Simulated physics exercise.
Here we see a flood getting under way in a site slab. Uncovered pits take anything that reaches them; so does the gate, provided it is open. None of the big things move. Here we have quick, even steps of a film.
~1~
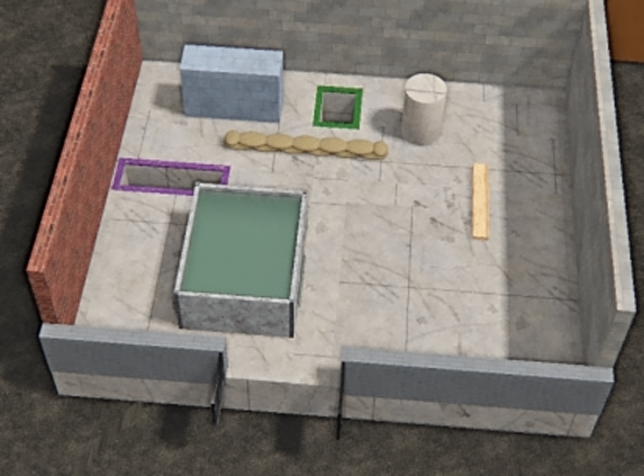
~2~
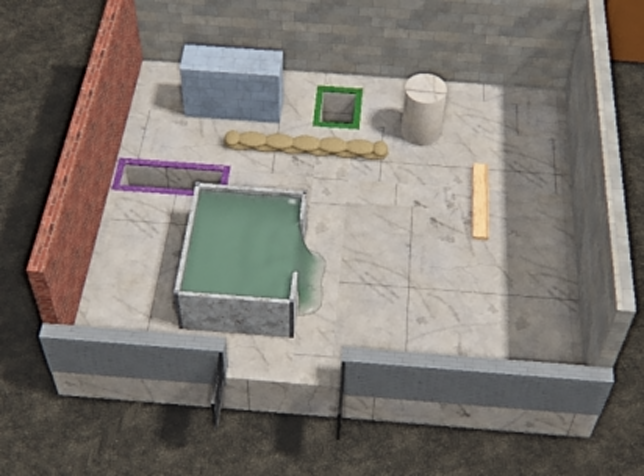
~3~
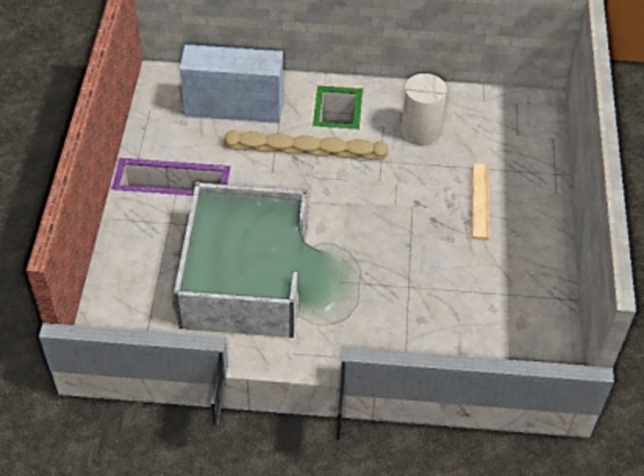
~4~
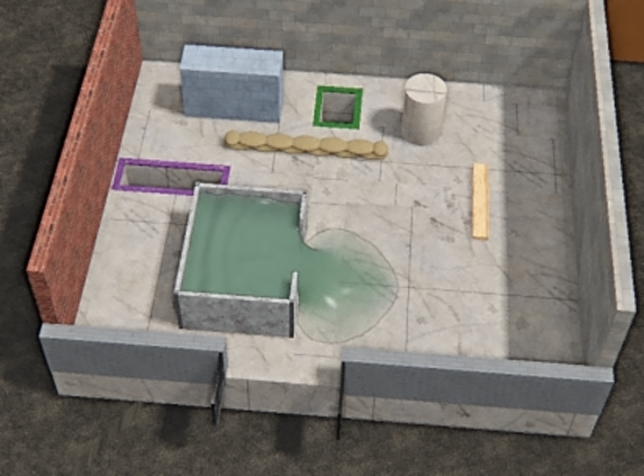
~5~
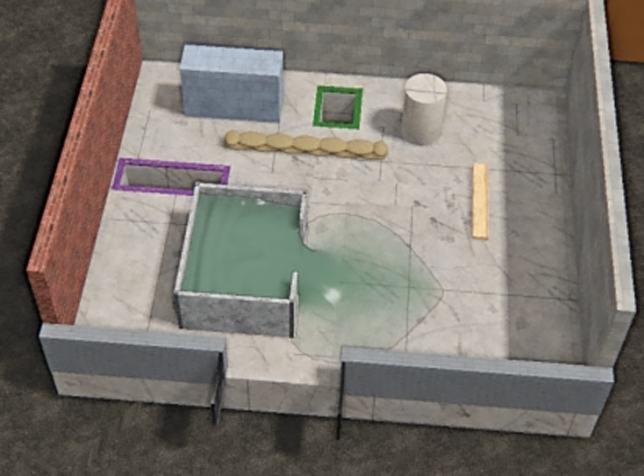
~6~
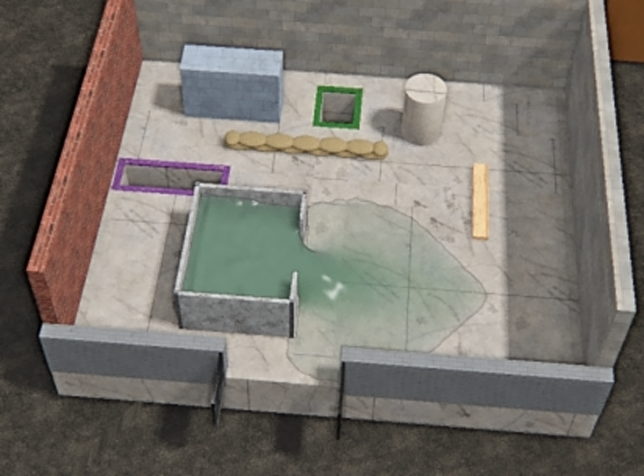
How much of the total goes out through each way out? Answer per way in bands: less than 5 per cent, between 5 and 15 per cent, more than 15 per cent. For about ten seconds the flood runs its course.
Going out through each: The gate, less than 5 per cent; the green pit, between 5 and 15 per cent; the purple pit, less than 5 per cent.
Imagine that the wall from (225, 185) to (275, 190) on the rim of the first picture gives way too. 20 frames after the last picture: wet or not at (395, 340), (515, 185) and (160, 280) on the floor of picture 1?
First point spared, second point swamped, third point spared.
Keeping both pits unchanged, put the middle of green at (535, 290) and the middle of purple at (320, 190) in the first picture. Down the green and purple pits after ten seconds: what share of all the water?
Of everything, green catches 40 per cent while purple catches 2 per cent.
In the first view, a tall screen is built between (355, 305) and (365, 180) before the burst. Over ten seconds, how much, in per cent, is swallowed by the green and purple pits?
The green pit takes 4 per cent and the purple pit 15 per cent.
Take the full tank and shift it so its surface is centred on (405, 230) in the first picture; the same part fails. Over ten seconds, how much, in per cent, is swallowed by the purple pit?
I'd put the purple pit at 8 per cent of the whole.
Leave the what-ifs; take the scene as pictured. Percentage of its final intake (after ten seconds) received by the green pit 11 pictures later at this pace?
Around 0 percent.
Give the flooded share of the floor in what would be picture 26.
I reckon 50 per cent or so.
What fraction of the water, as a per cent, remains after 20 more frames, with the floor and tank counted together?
My reading is around 100 percent.
A moment on, water covers 35 % of the floor; the gate 0 %, the green pit 0 %, the purple pit 0 %.
Next, water covers 45 % of the floor; the gate 0 %, the green pit 0 %, the purple pit 0 %.
Then, water covers 50 % of the floor; the gate 0 %, the green pit 0 %, the purple pit 0 %.
Later, water covers 60 % of the floor; the gate 1 %, the green pit 2 %, the purple pit 0 %.
In the end, water covers 80 % of the floor; the gate 1 %, the green pit 12 %, the purple pit 0 %.
